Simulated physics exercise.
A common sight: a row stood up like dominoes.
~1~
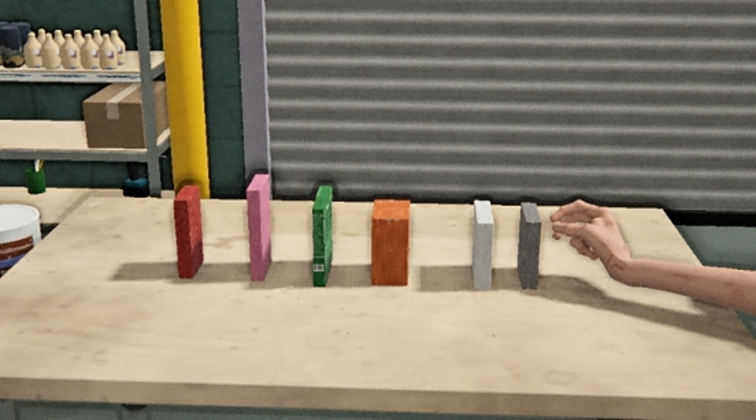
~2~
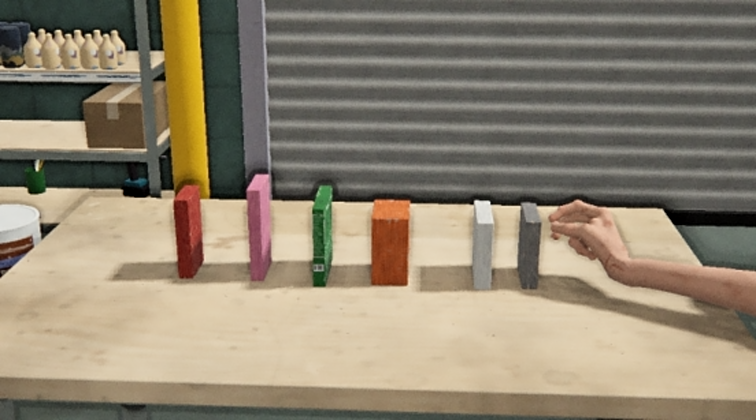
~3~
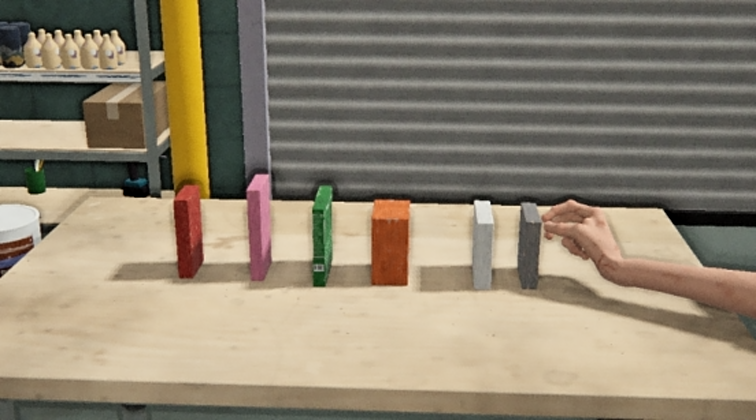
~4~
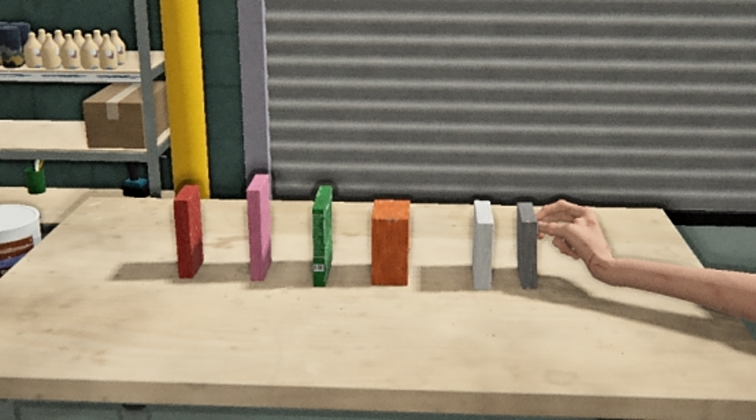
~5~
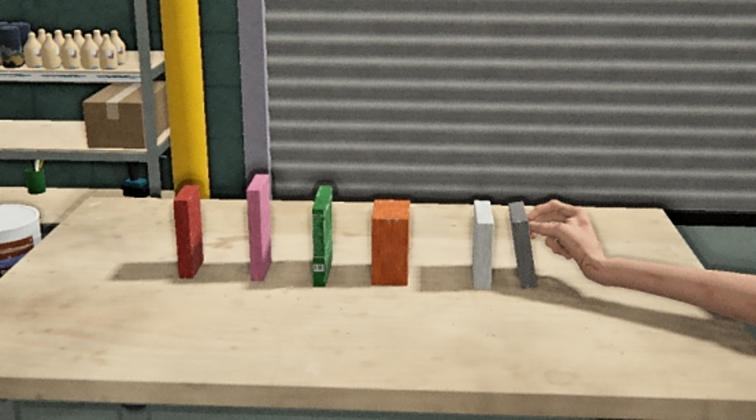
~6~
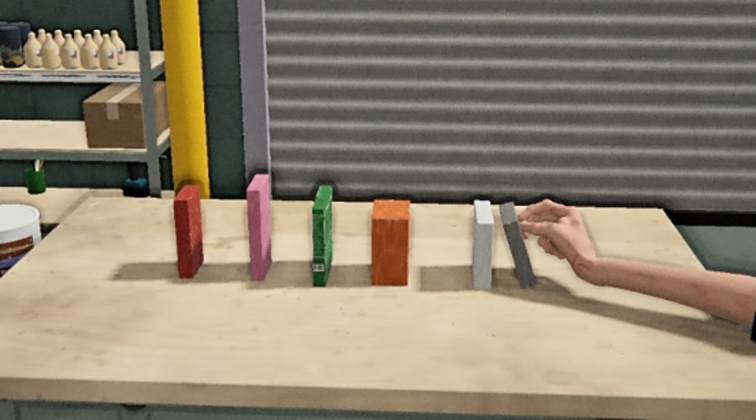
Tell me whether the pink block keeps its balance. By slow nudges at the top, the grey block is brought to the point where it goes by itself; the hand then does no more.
It does not go down.
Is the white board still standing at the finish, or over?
In the end, the white board comes down.
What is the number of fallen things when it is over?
2.
Then, 0.30 s on from there, grey block 58° over; white board turned 44° from how it was put.
Then, 0.40 s on from there, grey block 57° over; white board on its side.
Then, 0.50 s on from there, grey block 62° over; white board on its side.
In the end, toppled on the table, white board; the other 3 unmoved. At the end, from the last picture's camera, pink block near (260, 227).
